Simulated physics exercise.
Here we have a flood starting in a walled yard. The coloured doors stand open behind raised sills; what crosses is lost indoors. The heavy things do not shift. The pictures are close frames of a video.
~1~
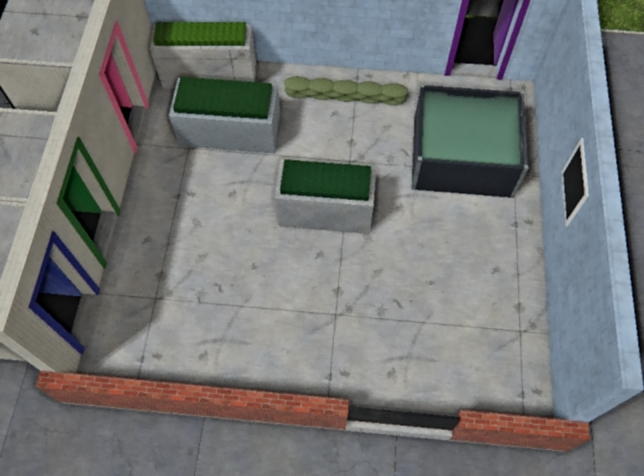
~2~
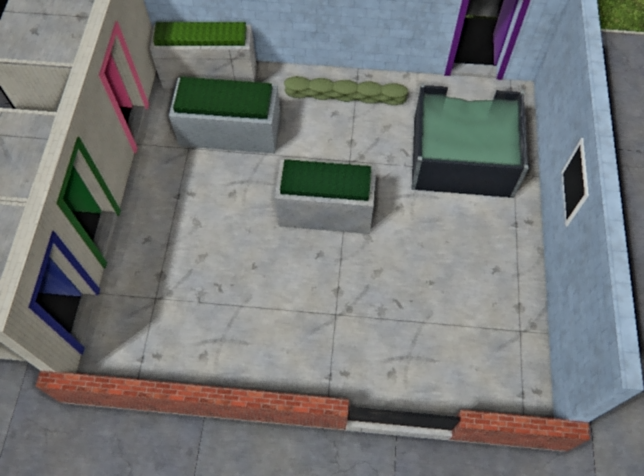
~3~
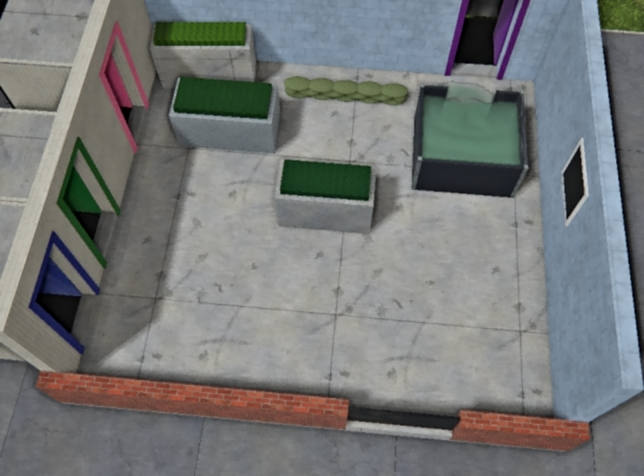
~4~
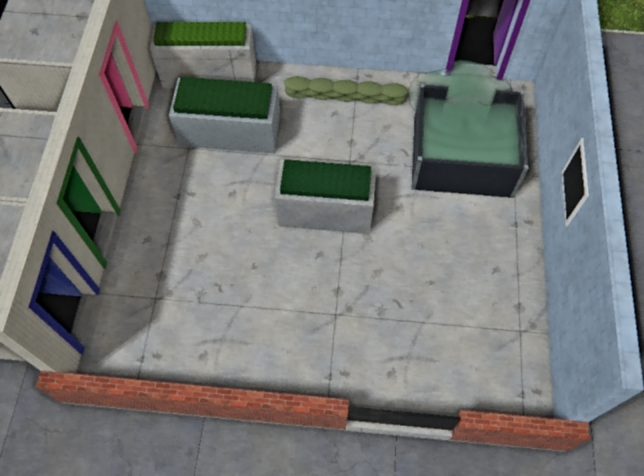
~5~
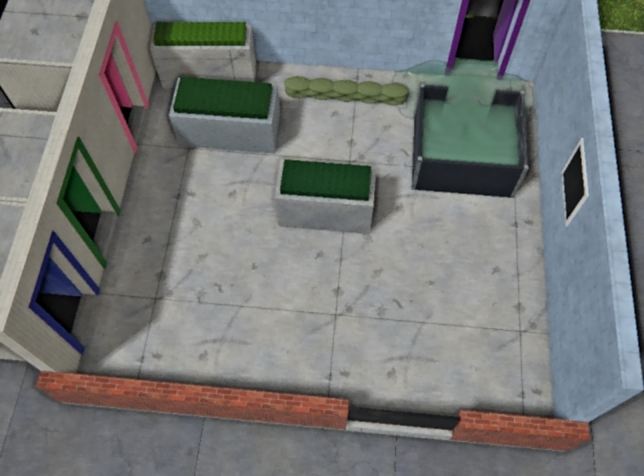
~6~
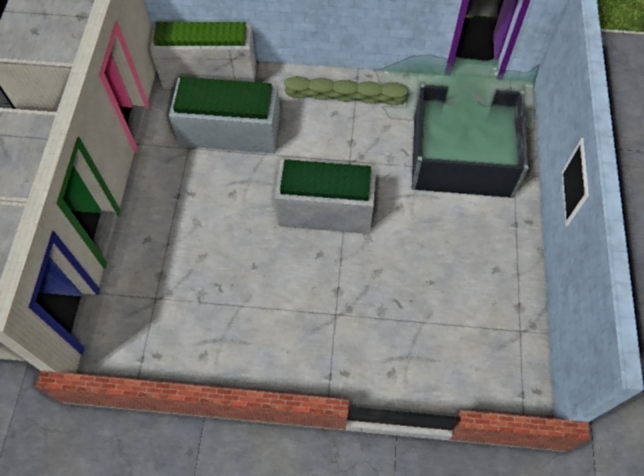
In this clip, still green water in a dark-walled tank begins pouring through a gap on its far side, near the purple doorway, then spreads along the base of the blue back wall toward the row of low green bushes.
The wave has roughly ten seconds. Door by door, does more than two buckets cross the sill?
One by one: The green door holds within the limit; the purple door floods; the blue door holds within the limit; the pink door holds within the limit.
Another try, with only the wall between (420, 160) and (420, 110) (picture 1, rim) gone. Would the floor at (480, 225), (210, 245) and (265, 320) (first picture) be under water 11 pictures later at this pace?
In turn: No water, not flooded, free of water.
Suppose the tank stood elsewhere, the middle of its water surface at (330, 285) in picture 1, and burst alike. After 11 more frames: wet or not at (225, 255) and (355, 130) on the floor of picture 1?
In that order: Flooded, dry.
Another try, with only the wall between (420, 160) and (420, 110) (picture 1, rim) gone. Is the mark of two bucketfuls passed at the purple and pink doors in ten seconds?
Purple door lets less in; pink door goes over.
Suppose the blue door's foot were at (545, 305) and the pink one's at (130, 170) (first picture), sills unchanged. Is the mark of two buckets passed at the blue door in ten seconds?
Then: Blue door stays under.
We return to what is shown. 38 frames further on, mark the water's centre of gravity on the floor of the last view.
At about (401, 152).
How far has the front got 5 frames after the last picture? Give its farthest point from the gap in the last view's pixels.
Around (267, 64).
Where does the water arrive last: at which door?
The blue-painted one.
A moment on, water covers 10 % of the floor; the green door not reached, the purple door far over two buckets in, the blue door not reached, the pink door not reached.
Next, water covers 15 % of the floor; the green door not reached, the purple door far over two buckets in, the blue door not reached, the pink door not reached.
Then, water covers 25 % of the floor; the green door not reached, the purple door far over two buckets in, the blue door not reached, the pink door not reached.
Later, water covers 45 % of the floor; the green door wet at the sill, nothing in, the purple door far over two buckets in, the blue door not reached, the pink door wet at the sill, nothing in.
In the end, water covers 75 % of the floor; the green door wet at the sill, nothing in, the purple door far over two buckets in, the blue door wet at the sill, nothing in, the pink door wet at the sill, nothing in.
